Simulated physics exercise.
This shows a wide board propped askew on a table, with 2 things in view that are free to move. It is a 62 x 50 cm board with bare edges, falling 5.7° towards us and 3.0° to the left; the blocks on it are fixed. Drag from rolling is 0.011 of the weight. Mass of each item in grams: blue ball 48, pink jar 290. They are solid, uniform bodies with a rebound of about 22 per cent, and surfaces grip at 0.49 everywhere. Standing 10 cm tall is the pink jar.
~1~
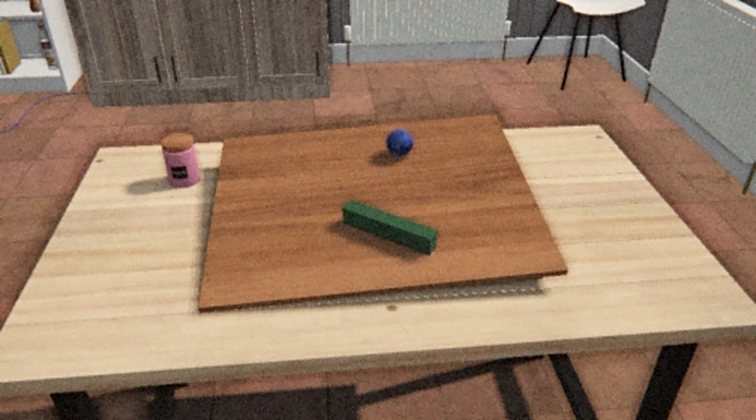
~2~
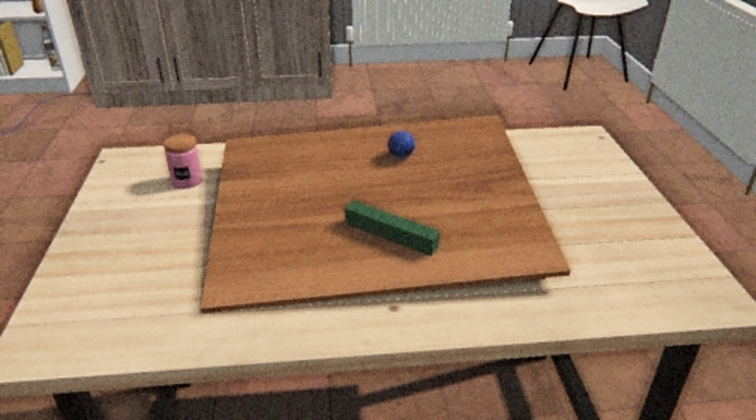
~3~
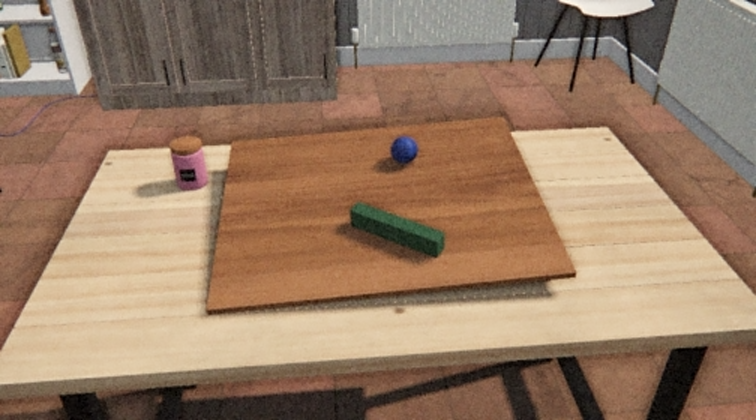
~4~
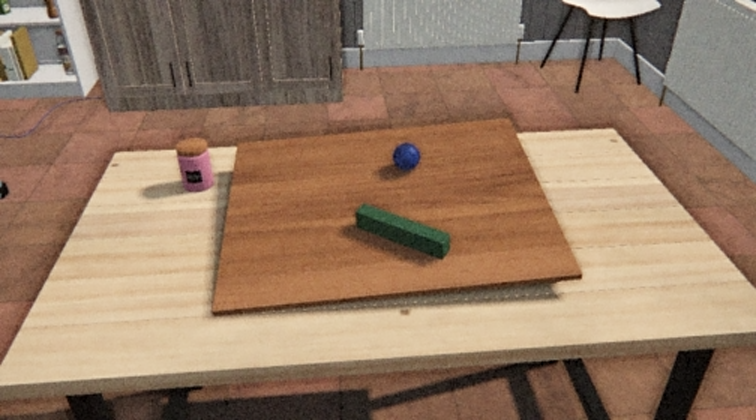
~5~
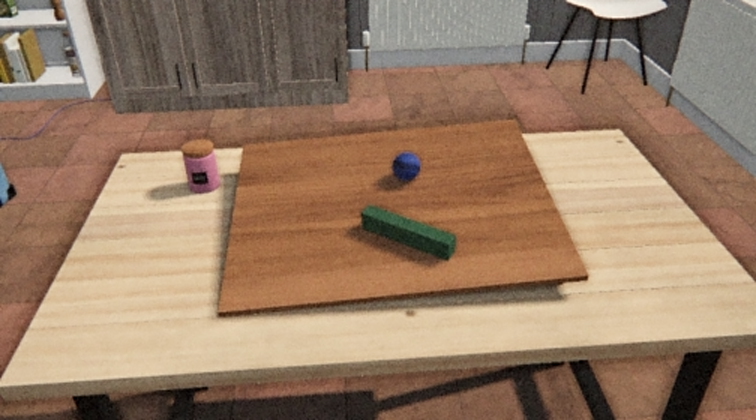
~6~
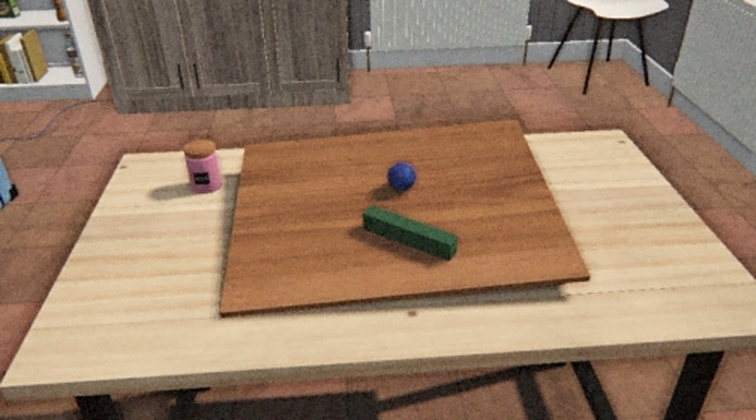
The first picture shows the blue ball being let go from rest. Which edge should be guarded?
It ends at a stop, not an edge.
Then, 0.10 s later than the last frame, 25 cm of board to the near edge; blue ball near (394, 189).
Then, 0.20 s later than the last frame, 21 cm of board to the near edge; blue ball near (385, 203).
Then, 0.30 s later than the last frame, 21 cm of board to the near edge; blue ball near (389, 202).
When it is over, 20 cm of board to the near edge; pink jar within 8 cm of the start. End places, in pixels of the last picture, blue ball near (393, 205).
